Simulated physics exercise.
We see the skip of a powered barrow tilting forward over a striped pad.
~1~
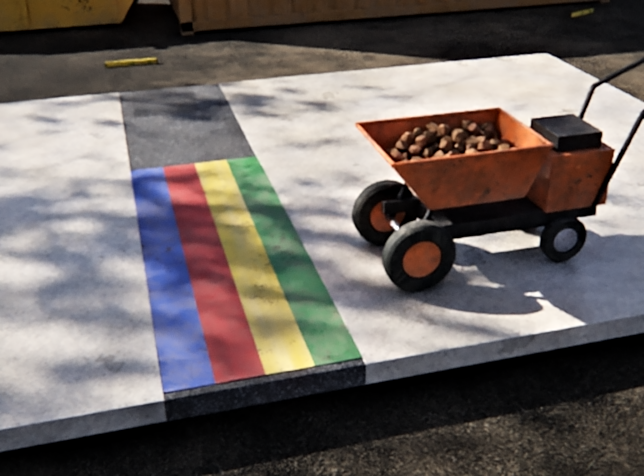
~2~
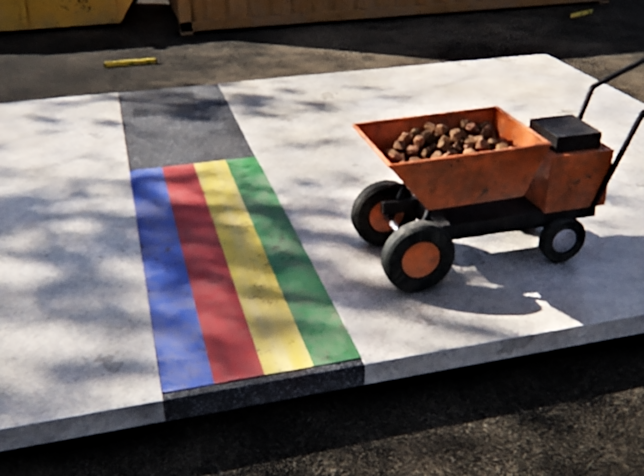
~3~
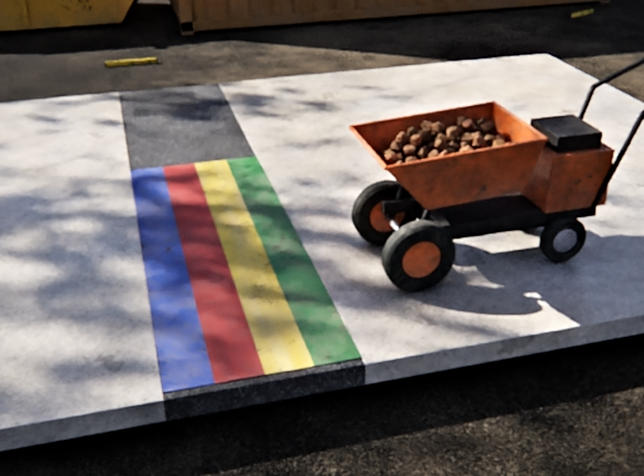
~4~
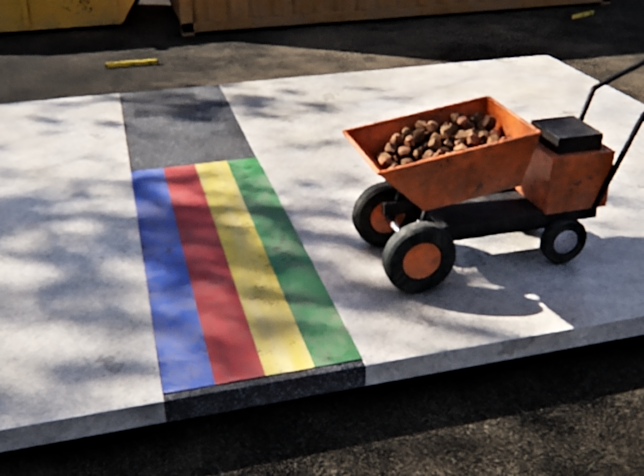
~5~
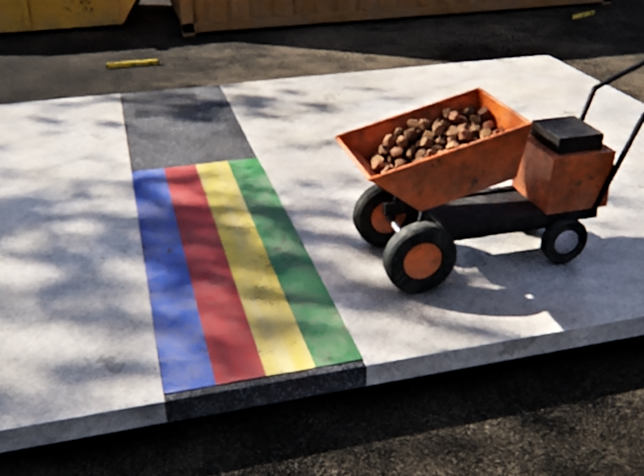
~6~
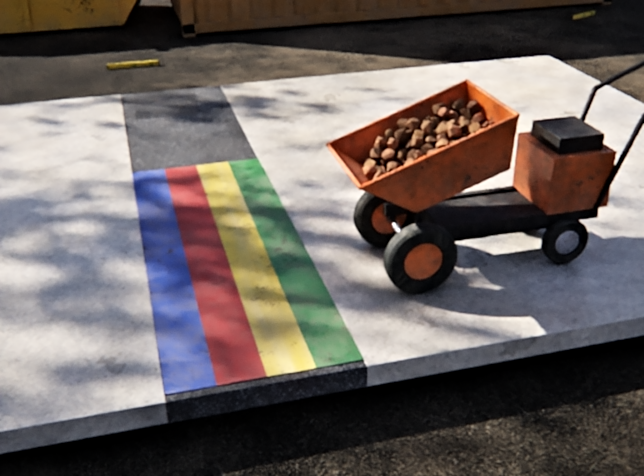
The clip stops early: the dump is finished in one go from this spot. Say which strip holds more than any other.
The heap favours the yellow strip.
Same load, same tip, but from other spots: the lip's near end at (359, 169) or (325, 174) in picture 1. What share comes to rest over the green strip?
Near 0 % and 0 %.
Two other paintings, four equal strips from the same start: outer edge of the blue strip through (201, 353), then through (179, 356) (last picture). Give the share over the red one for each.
Roughly 20 per cent, and 20 per cent.
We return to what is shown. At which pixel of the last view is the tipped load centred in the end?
Close to (259, 282).
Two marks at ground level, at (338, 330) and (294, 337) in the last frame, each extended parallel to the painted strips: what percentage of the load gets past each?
First some 90, then 60 per cent.
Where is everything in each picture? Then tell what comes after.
In the first frame, lip of the skip (394, 165), level; top of the load (462, 147), clay clods; green strip (322, 326); yellow strip (277, 334); red strip (230, 342); blue strip (182, 350).
In the second frame, lip of the skip (391, 166), level; top of the load (460, 146).
In the third frame, lip of the skip (387, 169), tipped barely; top of the load (457, 144).
In the fourth frame, lip of the skip (380, 174), tipped a little; top of the load (452, 142).
In the fifth frame, lip of the skip (371, 180), tipped a little; top of the load (464, 130).
In the sixth frame, lip of the skip (361, 188), tipped clearly; top of the load (467, 126); green strip (323, 328); yellow strip (278, 336); red strip (231, 344); blue strip (184, 351).
Just after the last frame, skip tipped steeply; every one in the skip.
A moment on, skip tipped right over; the larger part in the skip; about a tenth over the green strip; about a tenth over the yellow strip; just a few falling.
Further on, skip tipped right over; roughly a quarter in the skip; roughly a quarter over the green strip; roughly a third over the yellow strip; roughly a quarter over the red strip; just a few over the blue strip; just a few off the paint.
When it is over, skip tipped right over; about a tenth in the skip; roughly a quarter over the green strip; roughly a third over the yellow strip; roughly a quarter over the red strip; just a few over the blue strip; just a few off the paint.
